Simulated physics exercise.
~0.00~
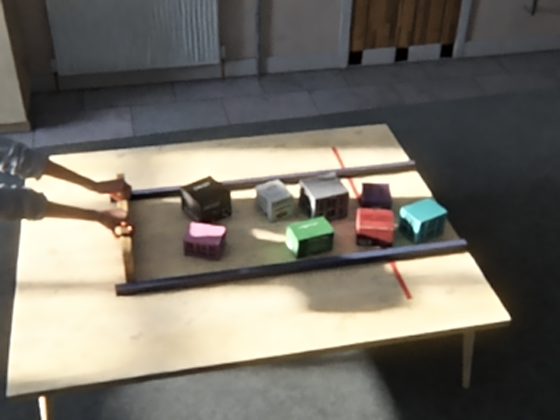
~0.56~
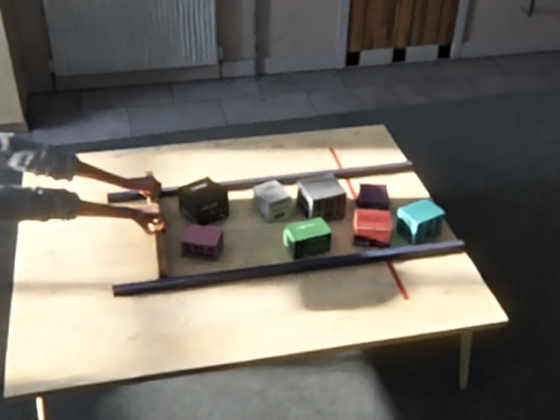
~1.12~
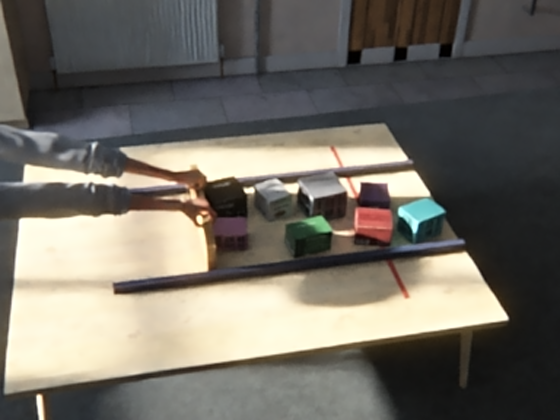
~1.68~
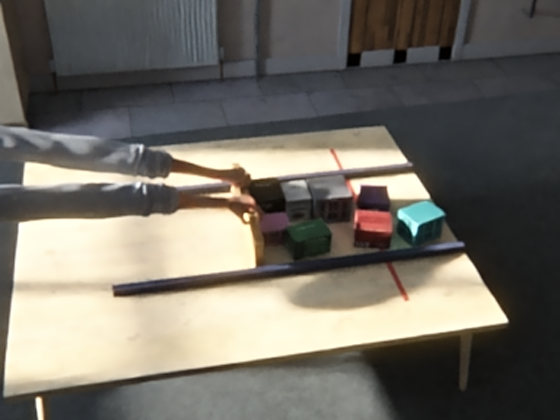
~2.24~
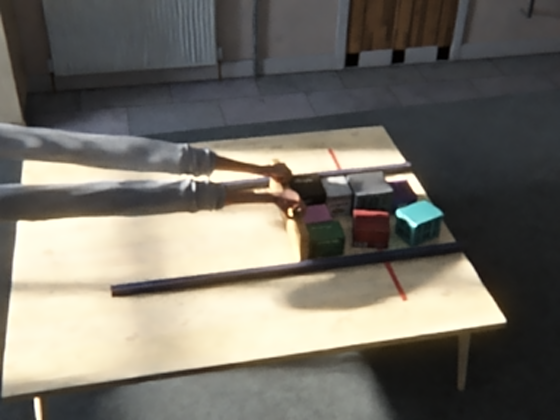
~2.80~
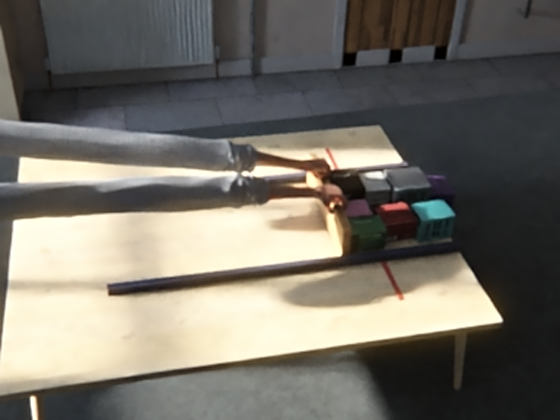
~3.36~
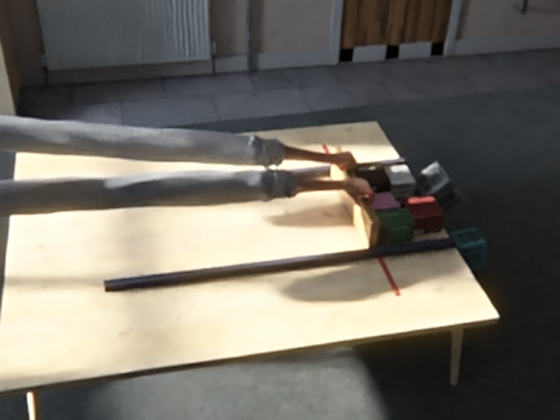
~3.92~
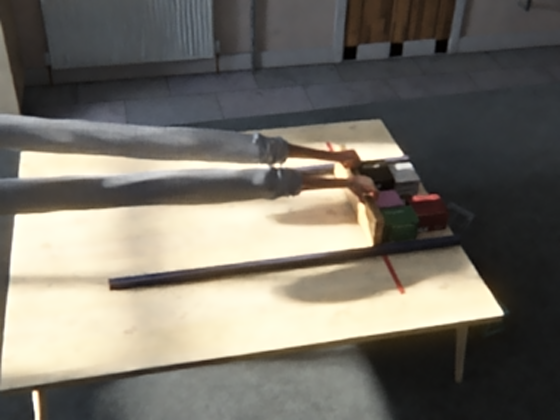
Two hands push a wooden plank rightward, sweeping colourful boxes along until several drop off the table's edge.
